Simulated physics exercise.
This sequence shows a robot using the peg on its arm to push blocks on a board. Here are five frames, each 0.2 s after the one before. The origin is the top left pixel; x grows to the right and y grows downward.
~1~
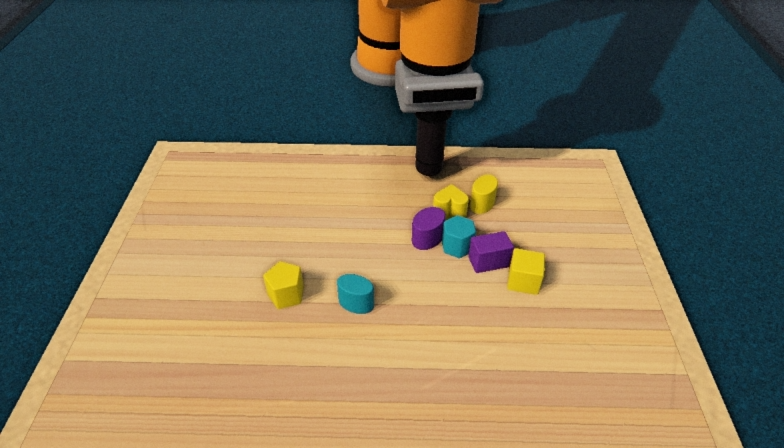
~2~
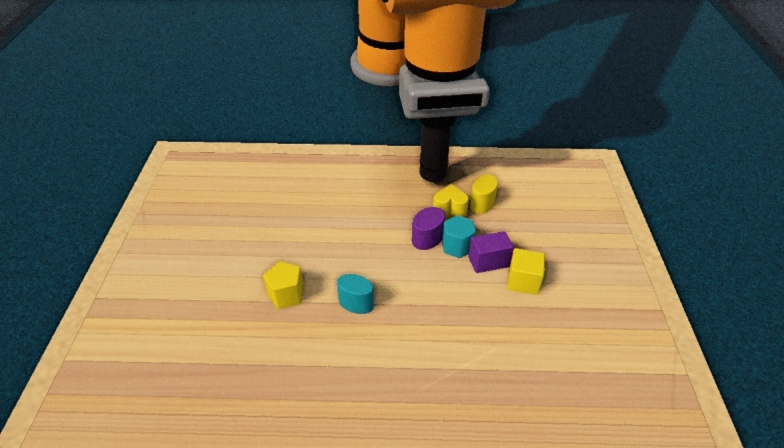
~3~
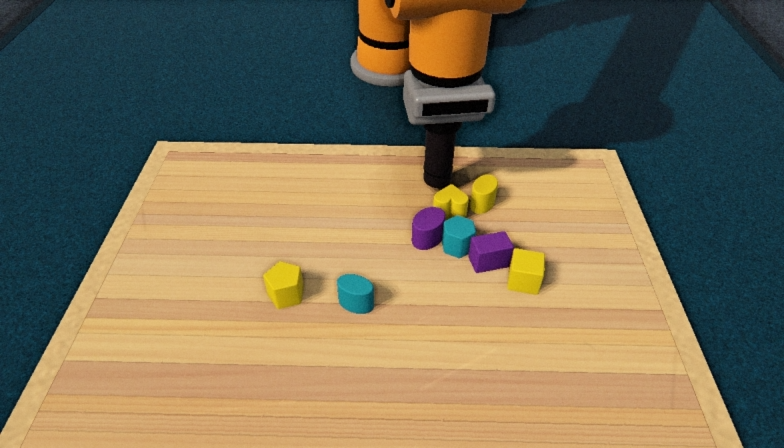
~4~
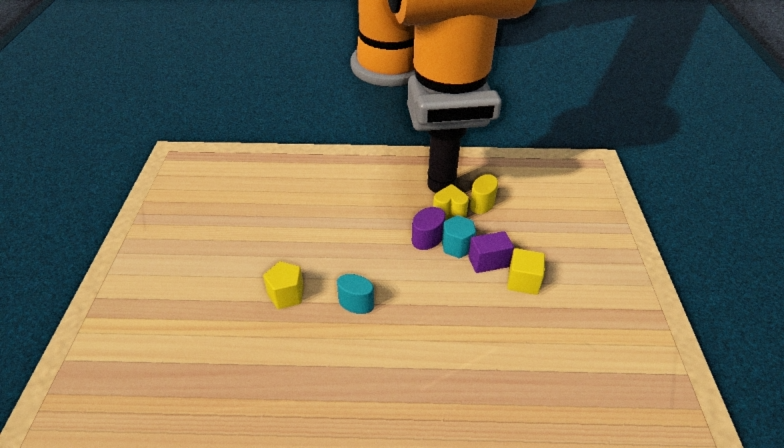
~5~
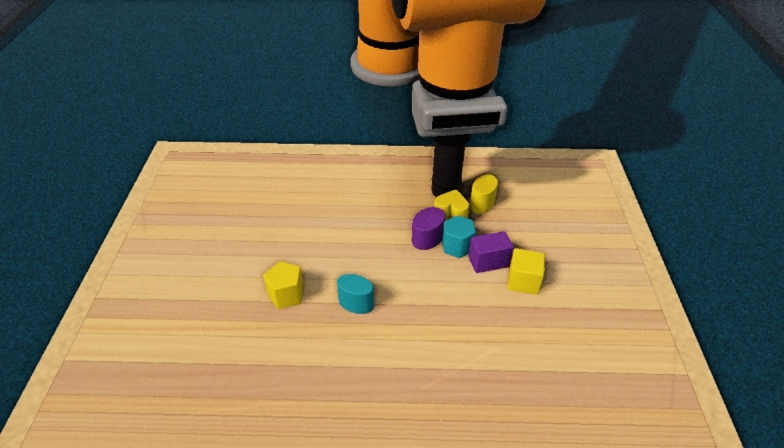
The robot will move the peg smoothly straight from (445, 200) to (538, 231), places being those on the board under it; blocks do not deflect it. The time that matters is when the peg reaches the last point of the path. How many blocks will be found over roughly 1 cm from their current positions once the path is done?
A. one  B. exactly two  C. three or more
B (exactly two)
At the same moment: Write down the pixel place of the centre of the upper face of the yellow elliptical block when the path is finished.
It comes to (518, 184).
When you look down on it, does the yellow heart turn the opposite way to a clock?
It seems not.
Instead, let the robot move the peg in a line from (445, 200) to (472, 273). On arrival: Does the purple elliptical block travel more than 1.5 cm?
I believe so.
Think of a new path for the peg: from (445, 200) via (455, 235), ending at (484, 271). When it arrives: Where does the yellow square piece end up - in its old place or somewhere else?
It does get moved.
What follows on the original path. One third of the way, peg at (476, 202); yellow heart at (464, 206), turned 60° clockwise; turquoise hexagonal block at (459, 228); yellow elliptical block at (502, 184), turned 40° anticlockwise.
Two thirds of the way, peg at (509, 212); yellow heart at (464, 206), turned 60° clockwise; turquoise hexagonal block at (459, 228); yellow elliptical block at (518, 184), turned 105° anticlockwise.
At the end, peg at (541, 223); purple elliptical block in place; yellow heart at (464, 206), turned 60° clockwise; turquoise hexagonal block at (459, 228); yellow elliptical block at (518, 184), turned 105° anticlockwise.
